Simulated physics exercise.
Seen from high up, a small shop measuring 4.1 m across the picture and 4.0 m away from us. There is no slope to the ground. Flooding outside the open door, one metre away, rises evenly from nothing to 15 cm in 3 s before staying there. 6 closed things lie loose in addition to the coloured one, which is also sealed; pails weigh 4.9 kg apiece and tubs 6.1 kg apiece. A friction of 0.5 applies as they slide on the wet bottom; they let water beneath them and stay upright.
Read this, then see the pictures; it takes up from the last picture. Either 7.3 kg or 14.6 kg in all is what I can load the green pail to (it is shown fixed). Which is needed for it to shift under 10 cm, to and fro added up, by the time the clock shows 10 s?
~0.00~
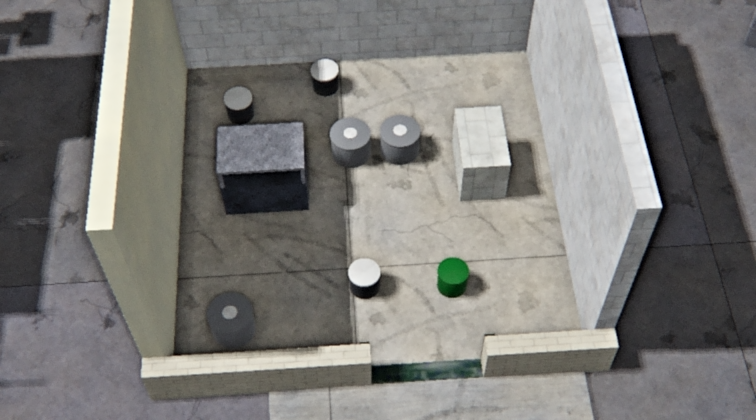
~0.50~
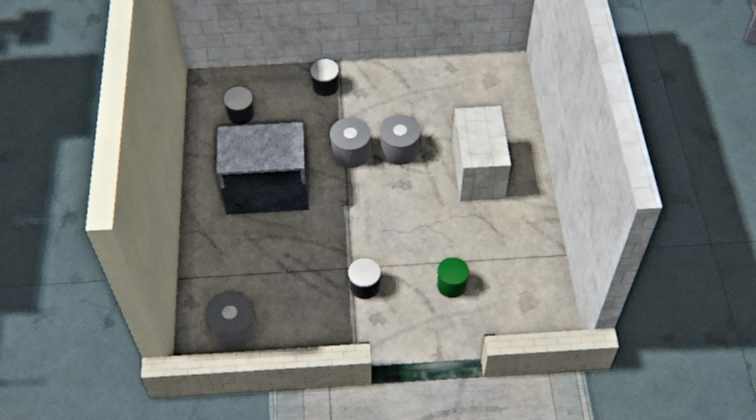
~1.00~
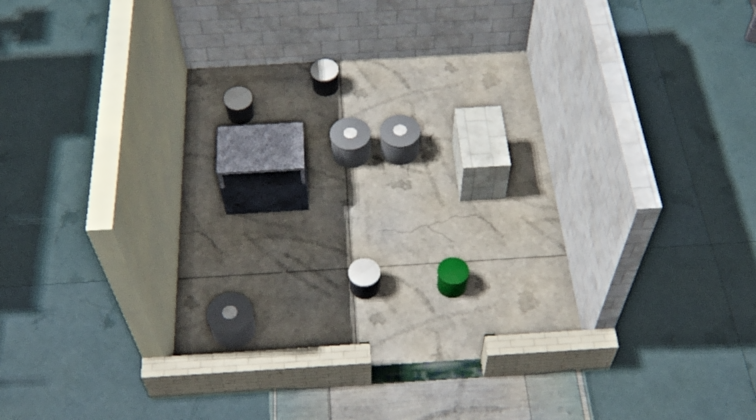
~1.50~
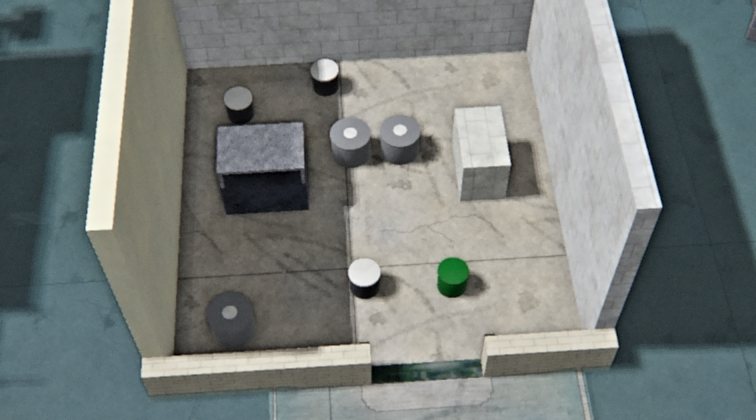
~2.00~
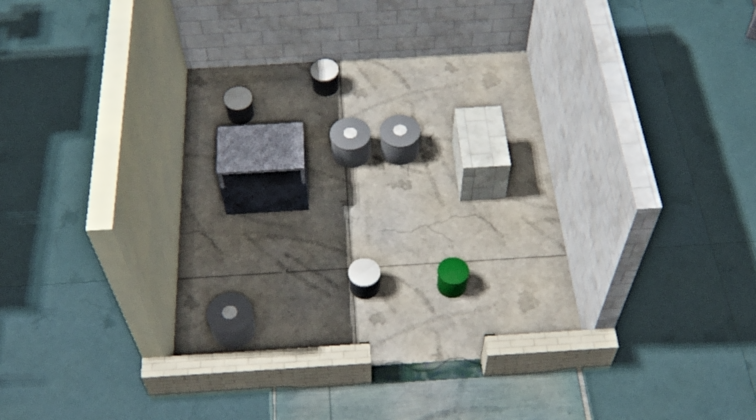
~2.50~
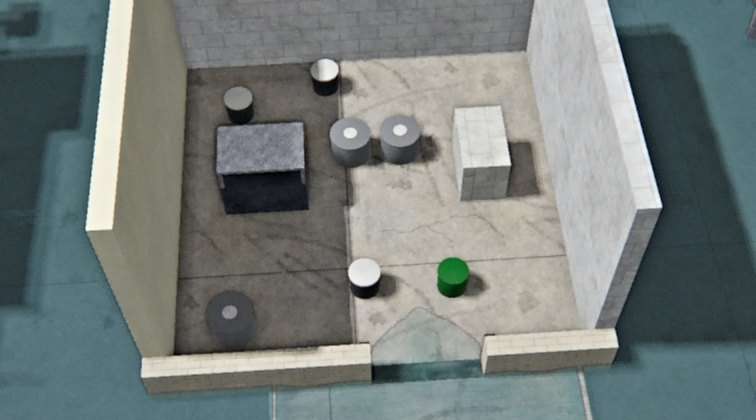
I expect that only the higher weight holds it.
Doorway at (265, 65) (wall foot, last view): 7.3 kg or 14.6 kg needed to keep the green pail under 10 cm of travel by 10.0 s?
That way, the small mass suffices.
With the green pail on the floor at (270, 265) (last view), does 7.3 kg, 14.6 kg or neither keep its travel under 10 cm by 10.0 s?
Looking at the loads, both keep it.
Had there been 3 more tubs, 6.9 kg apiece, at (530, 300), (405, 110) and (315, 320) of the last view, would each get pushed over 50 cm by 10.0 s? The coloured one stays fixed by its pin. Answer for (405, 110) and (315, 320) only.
The first is not as far, the second not as far.
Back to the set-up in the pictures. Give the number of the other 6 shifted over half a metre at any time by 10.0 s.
I make it 3.
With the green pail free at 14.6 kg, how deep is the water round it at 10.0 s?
Something like 6 centimetres.
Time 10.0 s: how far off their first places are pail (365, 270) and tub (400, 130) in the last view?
The first is 140 cm from its start, the second 120 cm.
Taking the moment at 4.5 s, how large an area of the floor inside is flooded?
Somewhere around 6.0 m2, roughly.
After 3.5 s the green pail would be 0 cm from its start with 7.3 kg and 0 cm from its start with 14.6 kg; 4 cm of water round it then.
After 4.5 s the green pail would be 31 cm from its start with 7.3 kg and 0 cm from its start with 14.6 kg; 6 cm of water round it then.
After 7.0 s the green pail would be 44 cm from its start with 7.3 kg and 0 cm from its start with 14.6 kg; 5 cm of water round it then.
After 10.0 s the green pail would be 45 cm from its start with 7.3 kg and 0 cm from its start with 14.6 kg; 6 cm of water round it then.
